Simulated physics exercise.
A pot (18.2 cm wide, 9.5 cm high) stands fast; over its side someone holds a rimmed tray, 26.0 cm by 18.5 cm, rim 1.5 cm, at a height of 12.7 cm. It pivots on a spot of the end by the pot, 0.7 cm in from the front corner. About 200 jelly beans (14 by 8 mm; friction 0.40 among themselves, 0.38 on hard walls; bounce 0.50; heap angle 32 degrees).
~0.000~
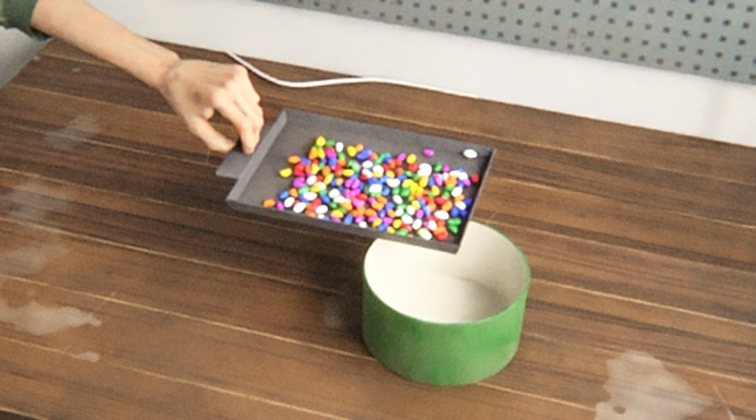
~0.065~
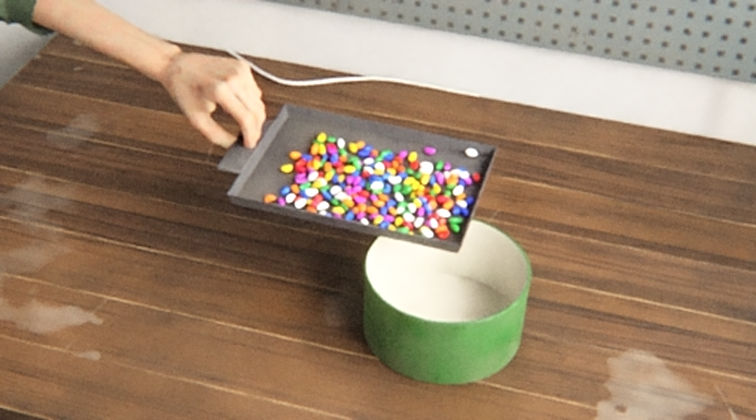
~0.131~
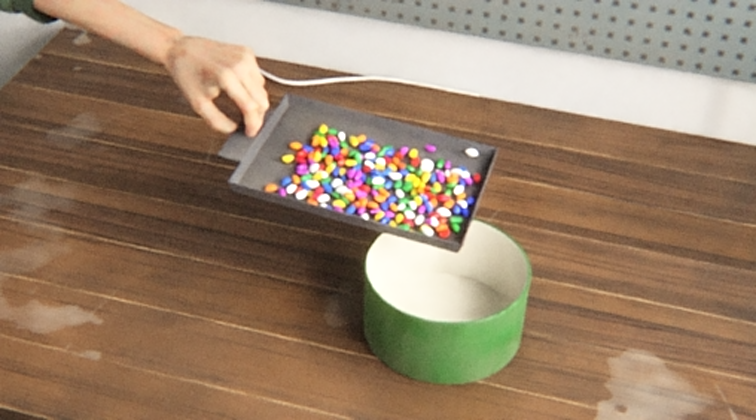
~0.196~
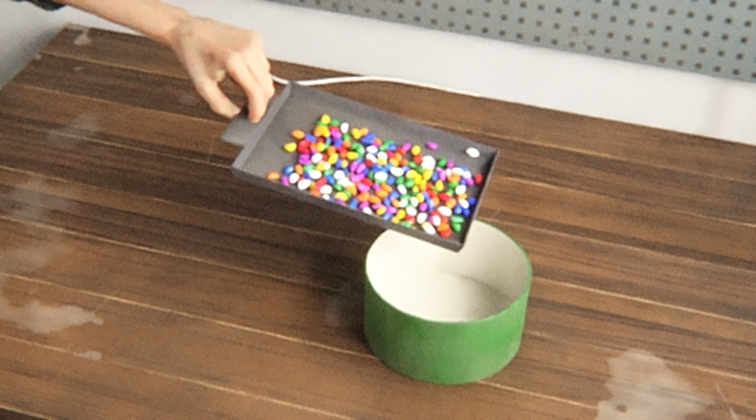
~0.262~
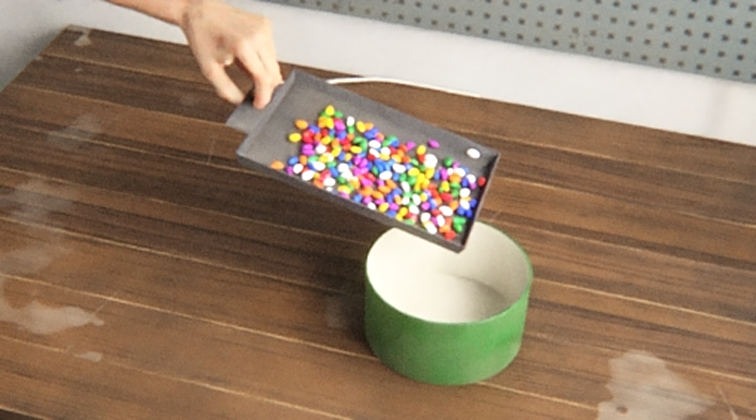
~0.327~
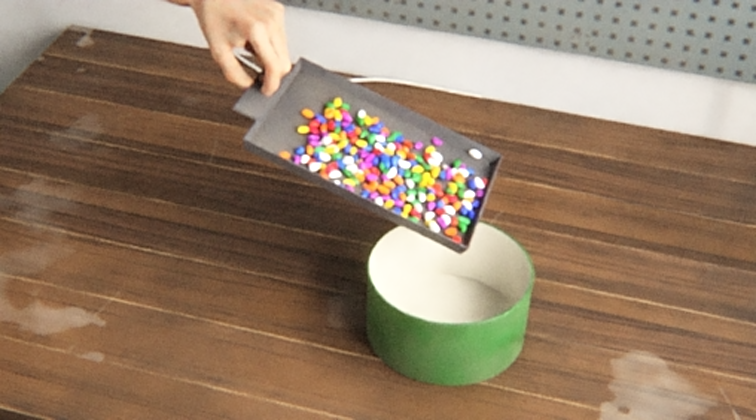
A hand held a dark rimmed tray of colorful candy-like pieces over the side of a green pot on a wooden table, then raised the handle end, steadily tilting the tray toward the pot.
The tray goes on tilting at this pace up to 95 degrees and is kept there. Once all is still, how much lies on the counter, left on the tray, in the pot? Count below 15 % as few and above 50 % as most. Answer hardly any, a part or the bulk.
Counter the bulk, tray hardly any, pot a part.
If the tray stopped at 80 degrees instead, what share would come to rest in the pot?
Then about 35 per cent.
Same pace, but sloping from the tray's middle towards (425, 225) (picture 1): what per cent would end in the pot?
Some 95 per cent.
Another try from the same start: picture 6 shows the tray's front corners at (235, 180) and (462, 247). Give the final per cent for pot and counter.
Pot 95, counter 5.
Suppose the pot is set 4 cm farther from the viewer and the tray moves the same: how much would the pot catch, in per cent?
It would be near 65 per cent.
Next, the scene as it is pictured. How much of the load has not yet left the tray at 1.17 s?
Roughly 40 per cent.
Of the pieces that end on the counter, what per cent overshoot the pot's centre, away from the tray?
Roughly 90 per cent.
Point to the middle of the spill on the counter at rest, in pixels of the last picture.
Near (517, 259).
After 0.83 s, tilt 55 degrees; the tray holds 95 %, the pot 0 %.
After 1.17 s, tilt 79 degrees; the tray holds 40 %, the pot 25 %.
After 1.60 s, tilt 95 degrees; the tray holds 0 %, the pot 40 %.
In the end, at 2.2 s, counter 60 %, tray 0 %, pot 40 %.
